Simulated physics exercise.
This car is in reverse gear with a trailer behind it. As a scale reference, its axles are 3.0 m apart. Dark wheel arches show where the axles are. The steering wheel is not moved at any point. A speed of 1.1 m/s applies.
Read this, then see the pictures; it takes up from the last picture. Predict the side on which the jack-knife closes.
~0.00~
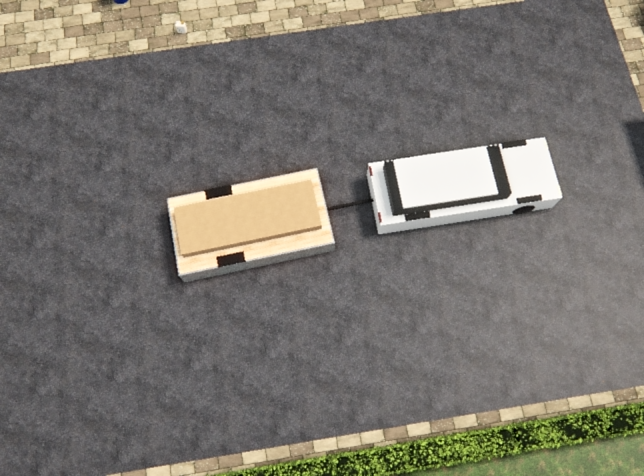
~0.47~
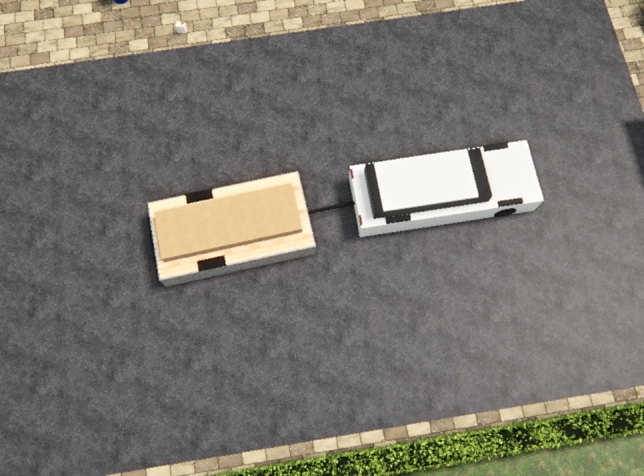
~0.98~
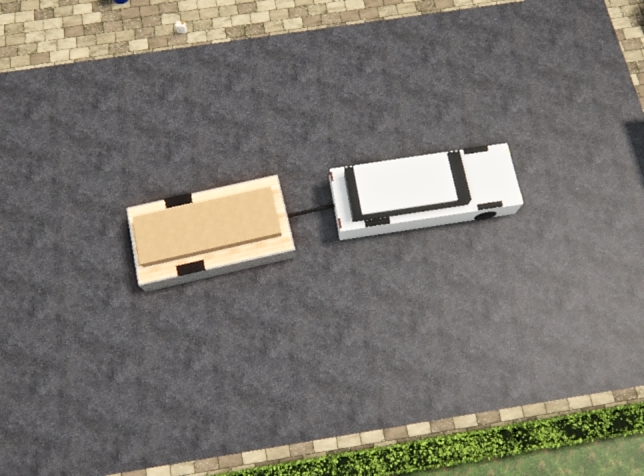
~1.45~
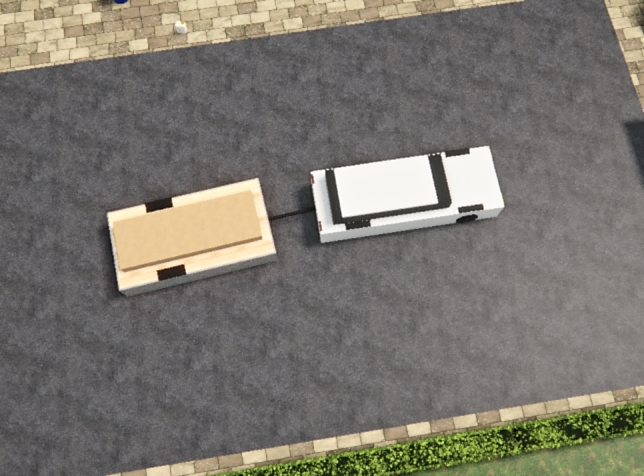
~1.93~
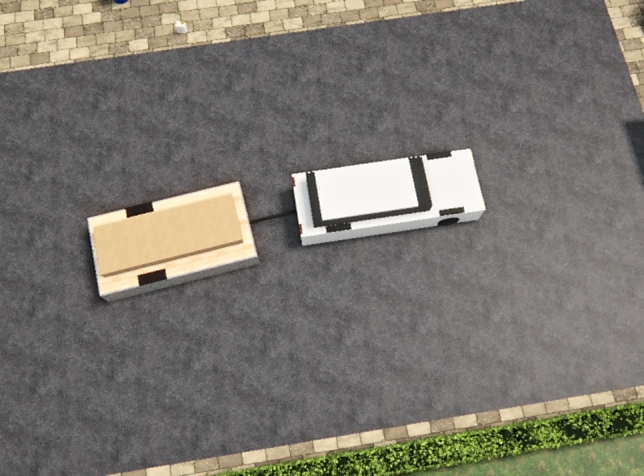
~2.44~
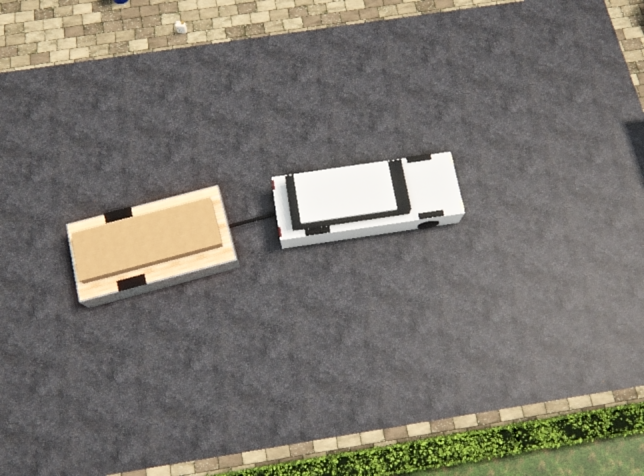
Oh, it's cutting across to the right.
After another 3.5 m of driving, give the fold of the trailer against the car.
15° to its right.
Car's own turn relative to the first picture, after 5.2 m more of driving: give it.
Roughly 2 degrees.
Then, 4.0 s in, the tail is 11° to the car's right, the car has turned 1° and the trailer's axle is at (61, 267) of the last picture.
Then, 5.6 s in, the tail is 17° to the car's right, the car has turned 1° and the trailer's axle is out of the picture.
Then, 7.2 s in, the tail is 27° to the car's right, the car has turned 1° and the trailer's axle is out of the picture.
Then, 8.8 s in, the tail is 41° to the car's right, the car has turned 1° and the trailer's axle is out of the picture.
Then, 10.4 s in, the tail is 60° to the car's right, the car has turned 2° and the trailer's axle is out of the picture; it has jack-knifed.
